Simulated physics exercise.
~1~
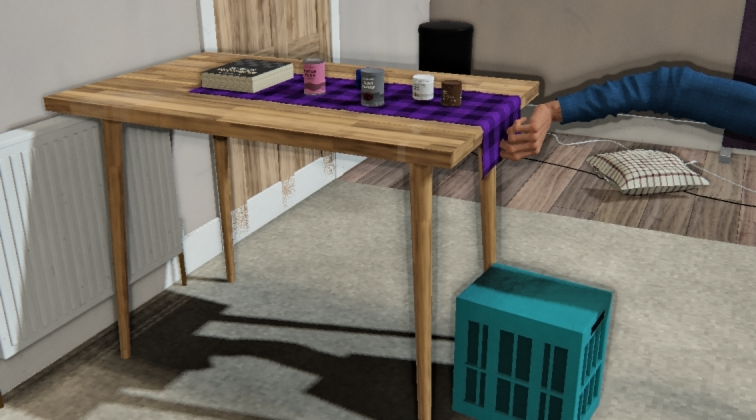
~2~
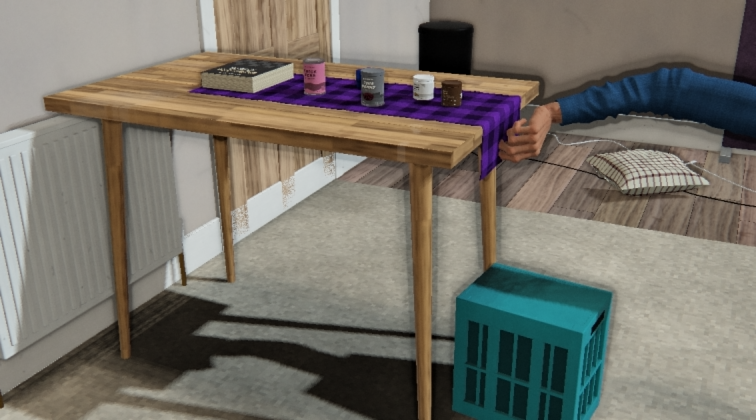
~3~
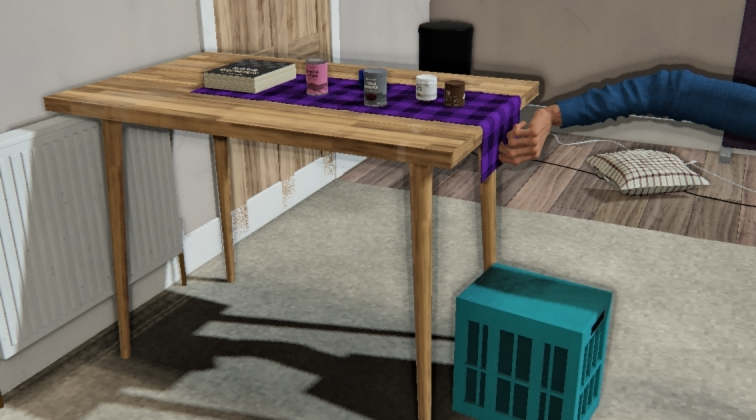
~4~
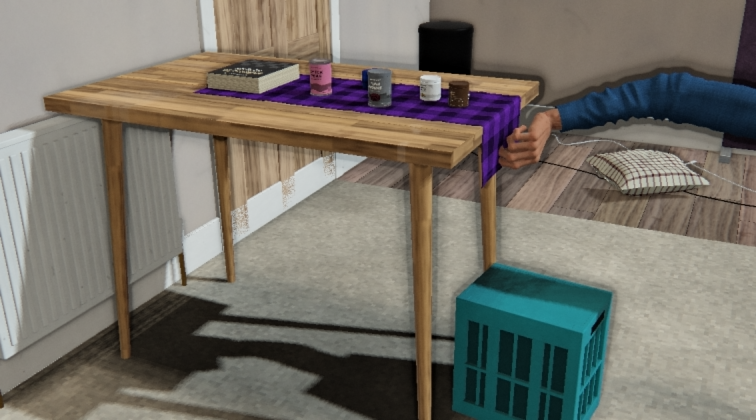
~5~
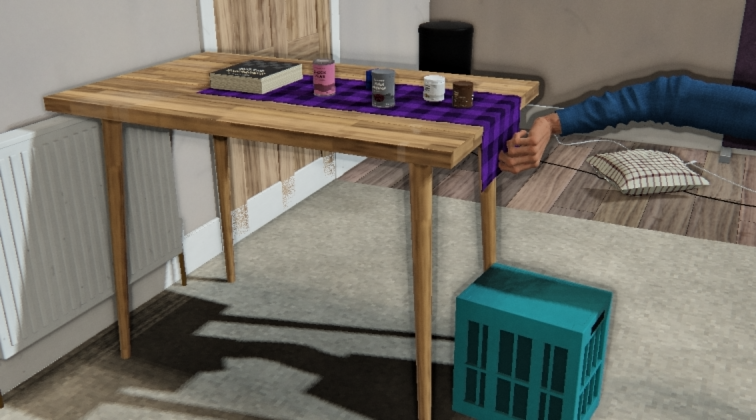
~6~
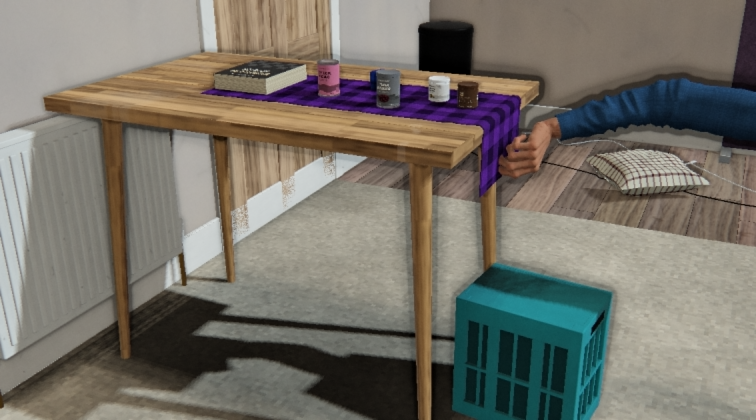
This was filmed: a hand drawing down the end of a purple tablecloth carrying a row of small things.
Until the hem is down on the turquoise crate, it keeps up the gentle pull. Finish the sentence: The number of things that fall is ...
The number of things that fall is three.
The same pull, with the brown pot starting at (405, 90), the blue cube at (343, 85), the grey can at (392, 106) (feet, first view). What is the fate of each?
The brown pot? It tips off. The blue cube stays where it is, and the grey can tips off.
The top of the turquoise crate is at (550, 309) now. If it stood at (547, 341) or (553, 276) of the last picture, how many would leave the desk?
We'd get 4 in the first case and 2 in the second.
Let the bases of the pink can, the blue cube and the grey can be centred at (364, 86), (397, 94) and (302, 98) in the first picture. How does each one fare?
Result - the pink can stays put, the blue cube comes off, and the grey can stays put.
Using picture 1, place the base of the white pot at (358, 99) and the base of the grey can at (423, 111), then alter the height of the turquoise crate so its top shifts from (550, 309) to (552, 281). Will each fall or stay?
First the white pot: It is still up there. Then the grey can: It ends off the top.
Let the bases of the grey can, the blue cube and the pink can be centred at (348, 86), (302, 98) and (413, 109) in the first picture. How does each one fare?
Grey can: Still on; blue cube: Still on; pink can: Off.
Soon after, hem near (499, 233); brown pot gone.
After that, hem near (499, 273); brown pot and white pot gone.
In the end, hem on the crate; brown pot, white pot and grey can gone. The count of fallen things is three.
